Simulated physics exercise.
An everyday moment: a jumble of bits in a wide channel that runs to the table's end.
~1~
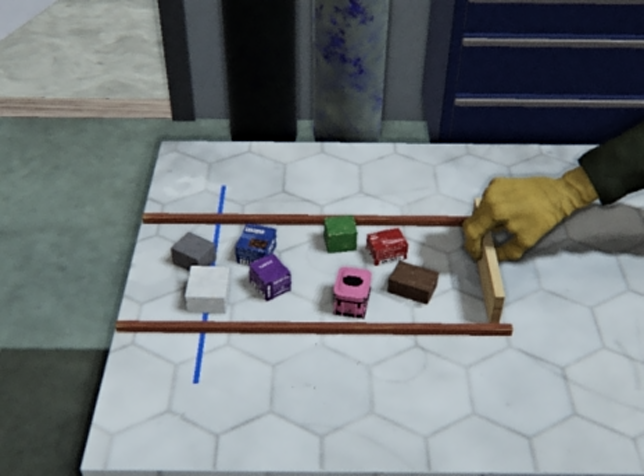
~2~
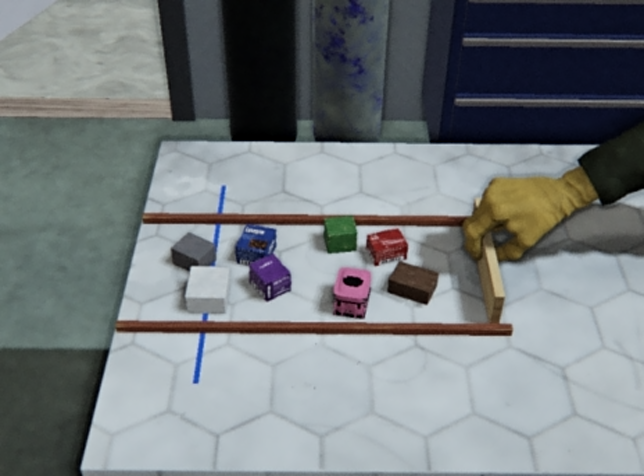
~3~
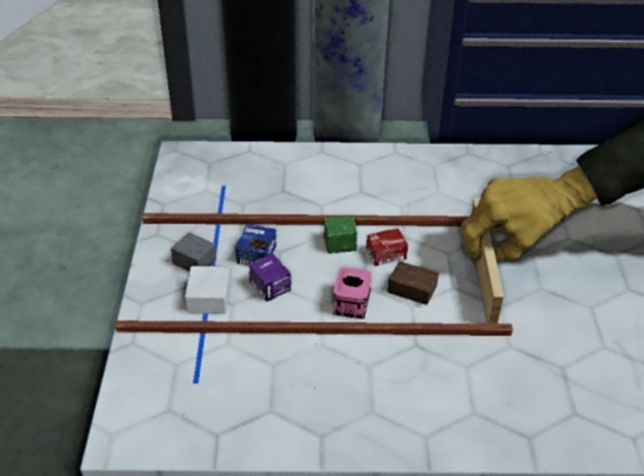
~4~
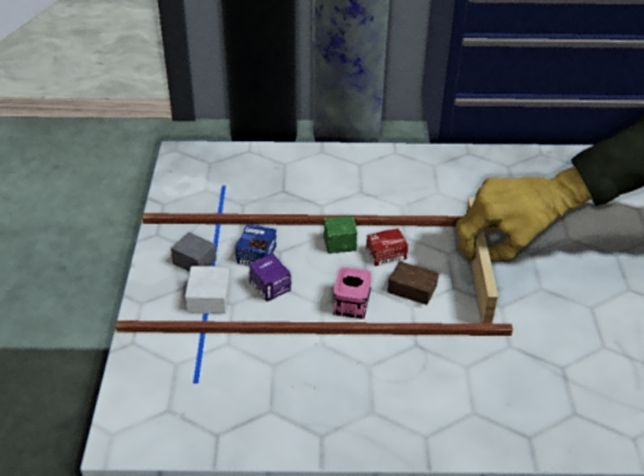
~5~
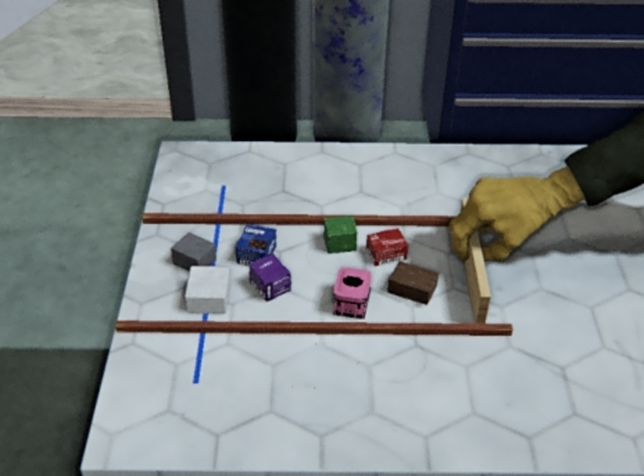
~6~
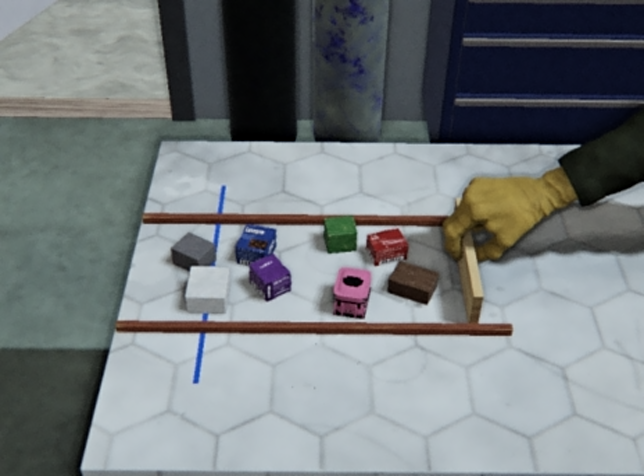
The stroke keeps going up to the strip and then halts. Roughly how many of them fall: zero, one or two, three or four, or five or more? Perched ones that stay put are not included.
Once the push stops, one or two will be gone from the table.
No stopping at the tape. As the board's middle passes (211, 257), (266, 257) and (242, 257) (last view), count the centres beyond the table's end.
The counts: 2, 0 and 1.
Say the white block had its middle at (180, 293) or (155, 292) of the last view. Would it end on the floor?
Taking the two spots in turn, it gets knocked off and then gets knocked off.
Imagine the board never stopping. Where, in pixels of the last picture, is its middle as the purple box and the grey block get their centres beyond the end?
The middle is at (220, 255) when it's the purple box, and at (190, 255) when it's the grey block.
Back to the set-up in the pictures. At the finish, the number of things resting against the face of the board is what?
Number in contact with it: 3.
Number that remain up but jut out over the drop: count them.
The number would be 1.
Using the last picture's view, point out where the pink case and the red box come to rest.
About (145, 294), and the other about (195, 254).
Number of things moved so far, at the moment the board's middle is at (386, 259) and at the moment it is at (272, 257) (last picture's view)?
4, then 8.
Soon after, none off yet; grey block at rest near (194, 254); white block at rest near (208, 290); blue box at rest near (256, 246).
At rest, the number that fall off is one or two; fallen, purple box and white block.
